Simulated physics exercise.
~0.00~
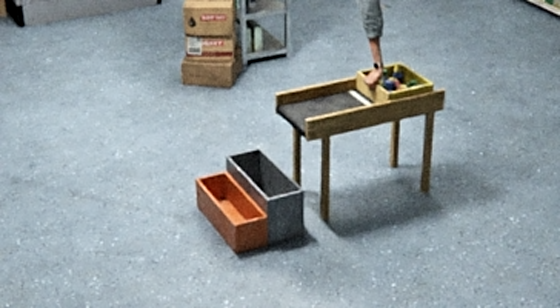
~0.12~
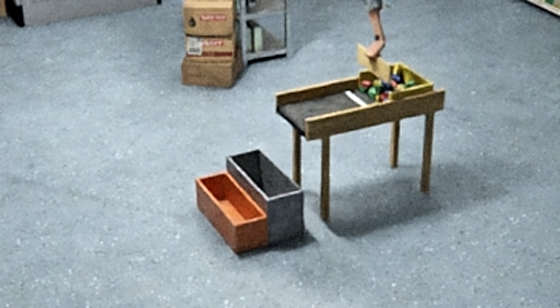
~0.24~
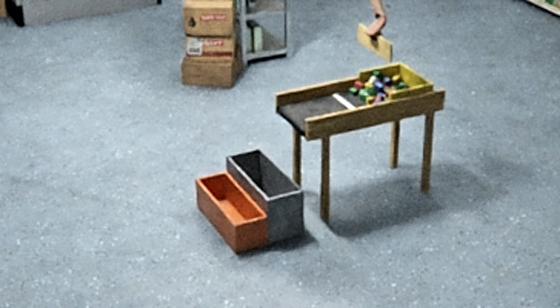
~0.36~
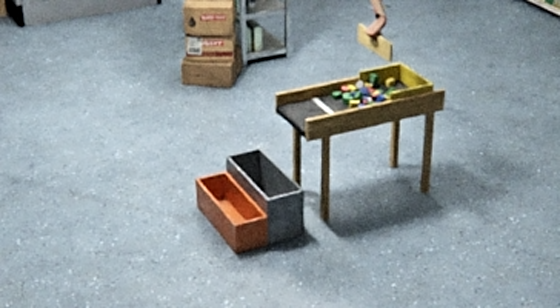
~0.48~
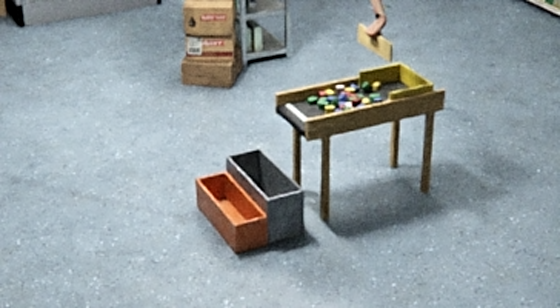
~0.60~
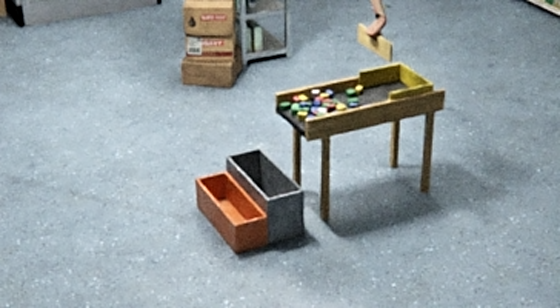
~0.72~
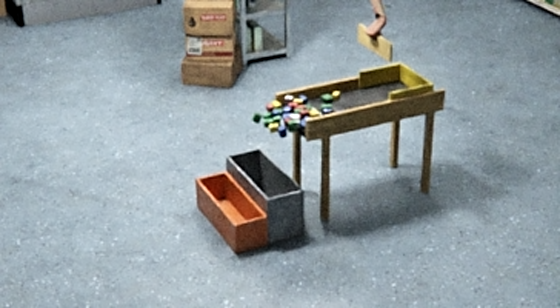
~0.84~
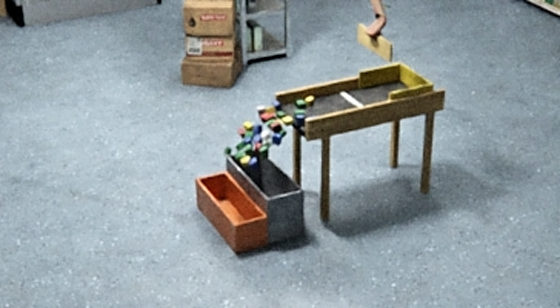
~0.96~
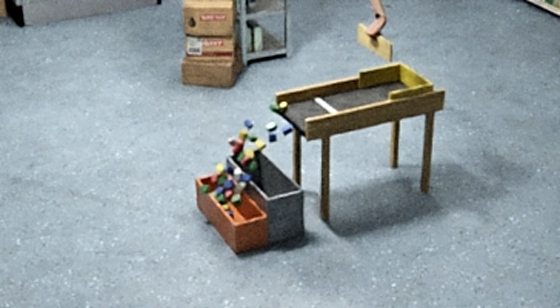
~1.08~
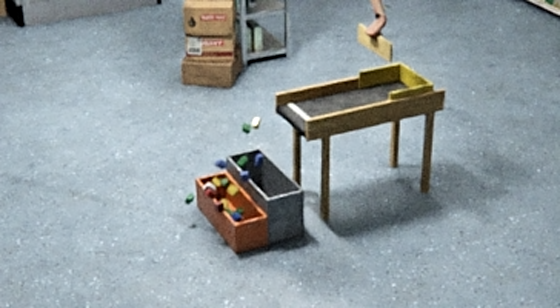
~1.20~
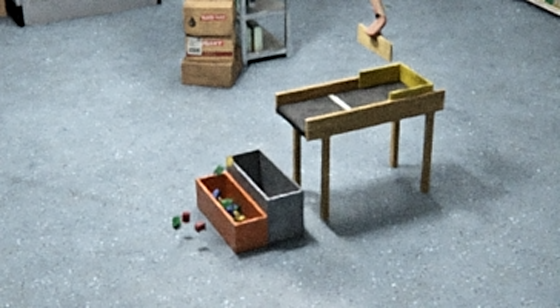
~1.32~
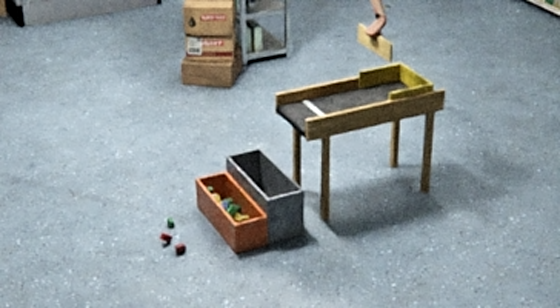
The clip shows a hand lifting a gate from a yellow pen on a raised wooden-sided conveyor, whose belt carries colourful toy bricks left and drops them past the grey bin. Most finish in the orange tub, while a few land on the floor beyond it.
